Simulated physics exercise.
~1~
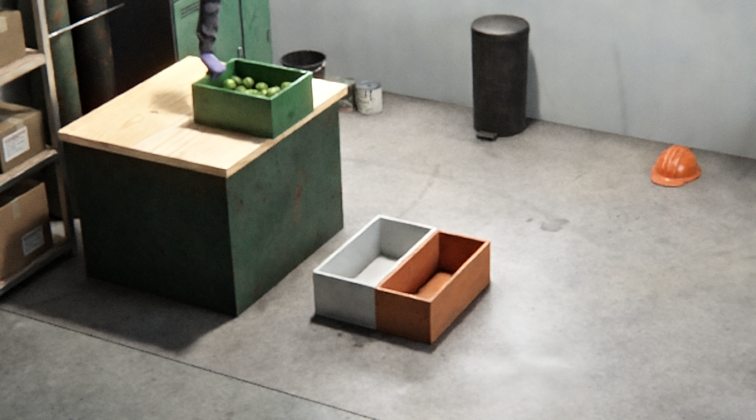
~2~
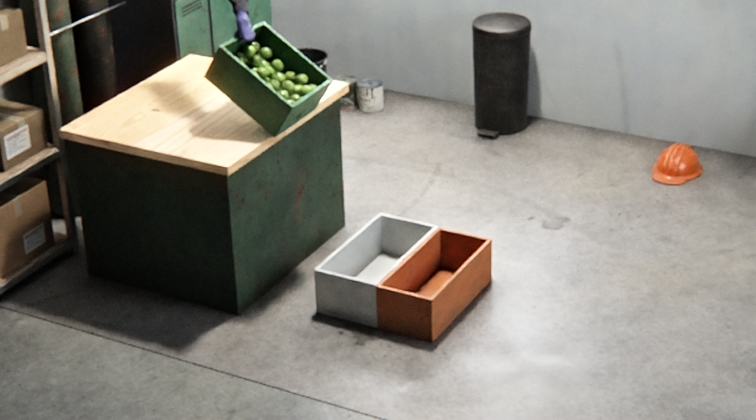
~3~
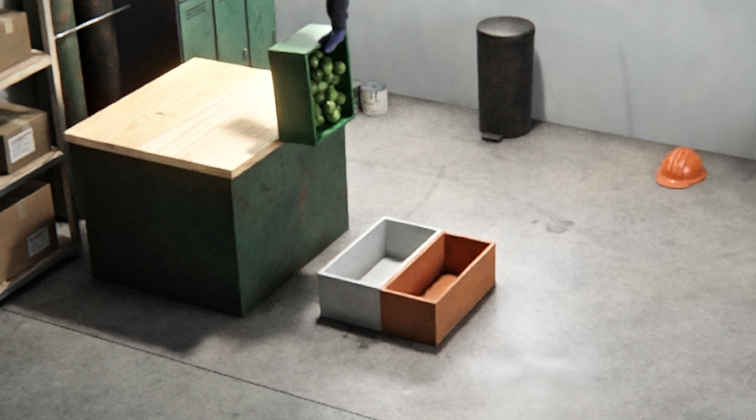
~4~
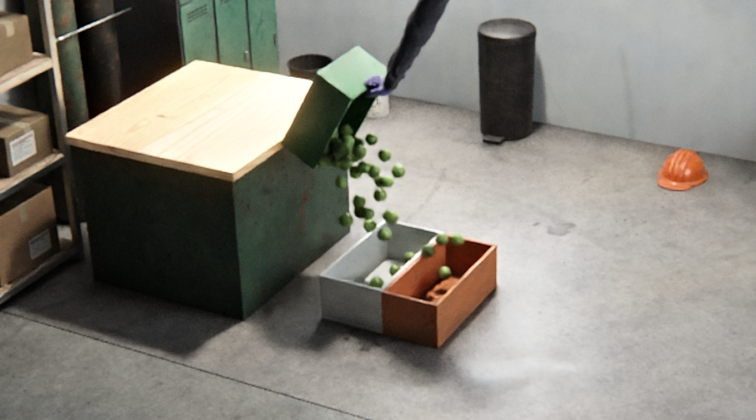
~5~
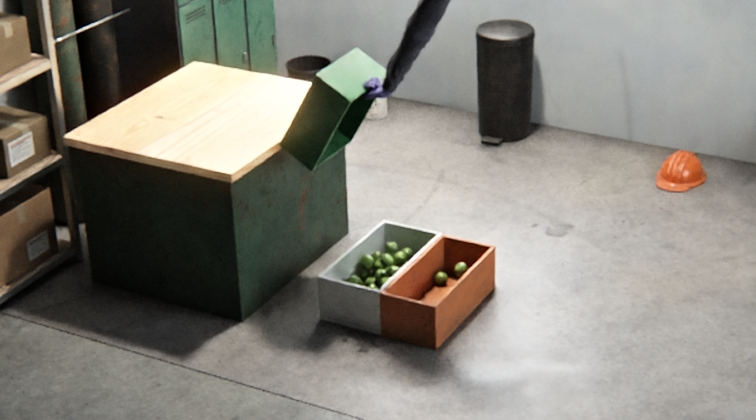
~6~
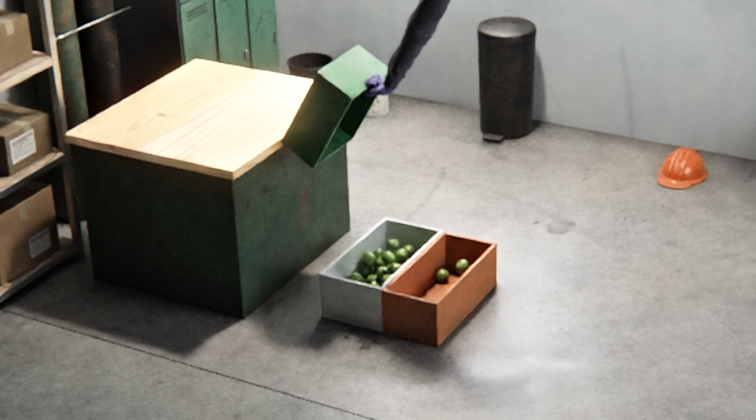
A green box tips over, spilling green apples mostly into the white tote, some into the orange box.
